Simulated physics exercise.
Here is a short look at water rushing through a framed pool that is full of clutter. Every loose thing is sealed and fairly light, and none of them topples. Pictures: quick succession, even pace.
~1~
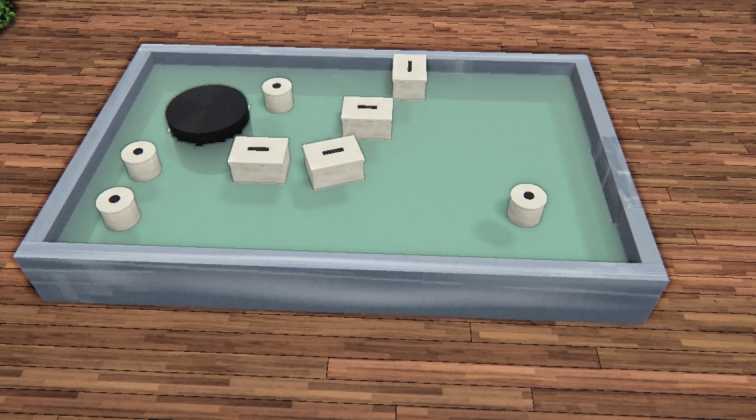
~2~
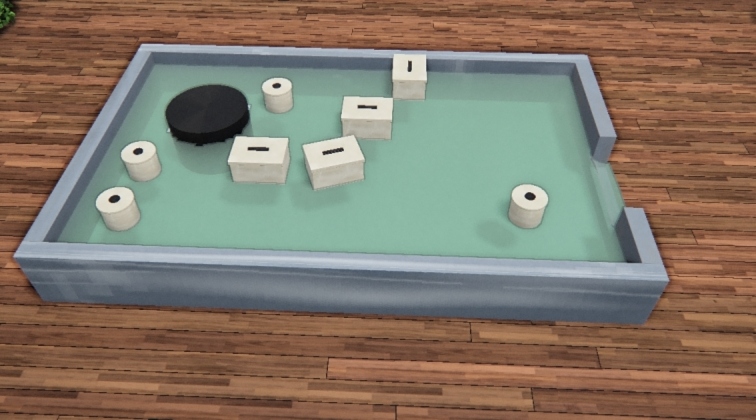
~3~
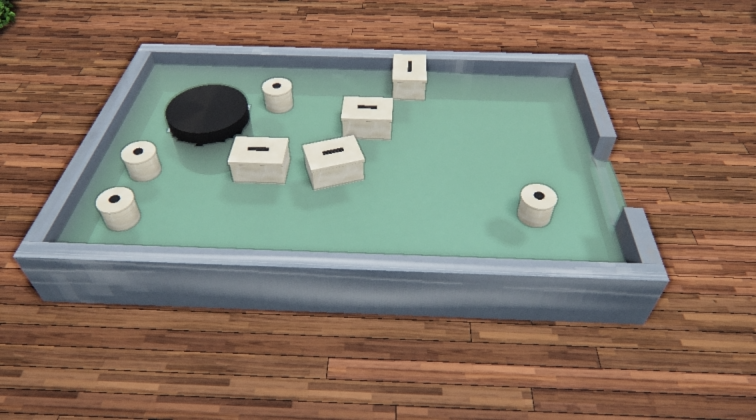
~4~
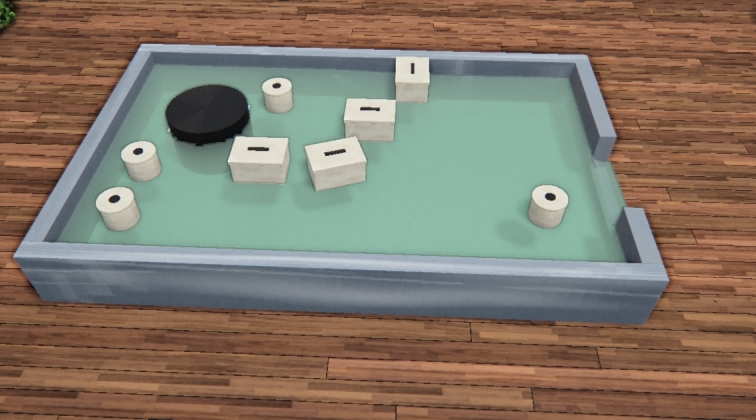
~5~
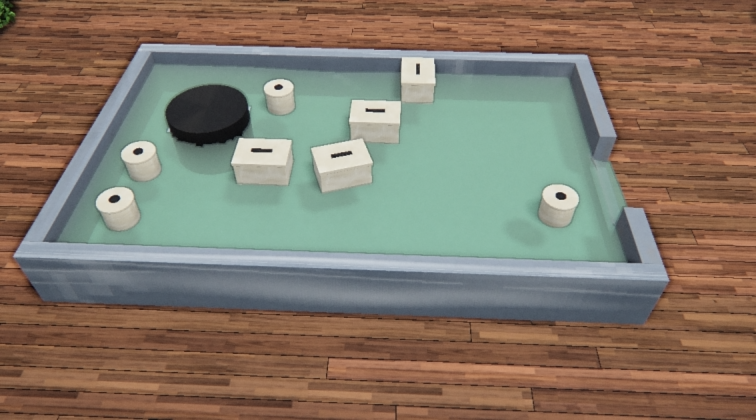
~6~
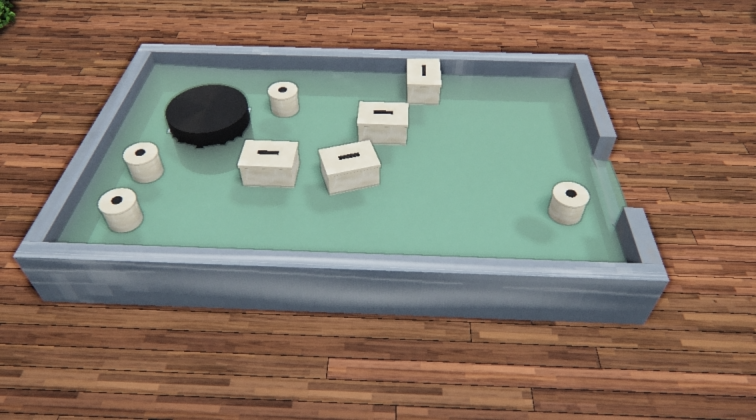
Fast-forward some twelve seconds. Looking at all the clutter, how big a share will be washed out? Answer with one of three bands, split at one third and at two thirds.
Under one third.
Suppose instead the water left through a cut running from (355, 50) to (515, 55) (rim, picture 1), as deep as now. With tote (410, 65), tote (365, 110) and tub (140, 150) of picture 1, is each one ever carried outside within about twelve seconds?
Taken in turn, the first item is flushed away, the second is flushed away and the last is held back.
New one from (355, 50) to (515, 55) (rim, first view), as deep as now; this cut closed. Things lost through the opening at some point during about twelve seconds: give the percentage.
Close to 40 %, I think.
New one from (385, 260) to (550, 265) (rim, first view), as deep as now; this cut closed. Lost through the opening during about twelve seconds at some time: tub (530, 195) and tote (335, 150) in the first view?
So, for the first: Escapes the room, and for the second: Escapes the room.
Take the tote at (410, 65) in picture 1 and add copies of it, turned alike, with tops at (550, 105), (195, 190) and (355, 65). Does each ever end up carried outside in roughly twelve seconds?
Per object, in the order given: Exits at some point / never exits / never exits.
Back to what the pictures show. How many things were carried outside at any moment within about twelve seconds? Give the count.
Count: 1.
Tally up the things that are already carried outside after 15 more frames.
That gives 1.
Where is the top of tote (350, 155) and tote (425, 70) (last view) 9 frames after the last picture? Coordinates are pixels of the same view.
(376, 162) and (448, 78), roughly.
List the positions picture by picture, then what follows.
The first picture shows a tub at (529, 196), afloat; a tote at (367, 108), afloat; 0 of 8 have shifted.
The second picture shows a tub at (530, 197), afloat; a tote at (367, 108) floats; 0 of 8 have shifted.
The third picture shows a tub at (539, 196), afloat, close to its start; a tote at (367, 108) floats; 1 of 8 have shifted.
The fourth picture shows a tub at (550, 197) floats, close to its start; a tote at (370, 110), afloat; 1 of 8 have shifted.
The fifth picture shows a tub at (561, 197) floats, close to its start; a tote at (375, 111) floats, close to its start; 4 of 8 have shifted.
The sixth picture shows a tub at (571, 194) floats, close to its start; a tote at (383, 113), afloat, close to its start; 5 of 8 have shifted.
A moment on, 0 of 8 are out; 8 afloat.
Next, 1 of 8 are out; 7 afloat.
Later, 1 of 8 are out; 7 afloat.
In the end, 1 of 8 are out; 7 afloat.
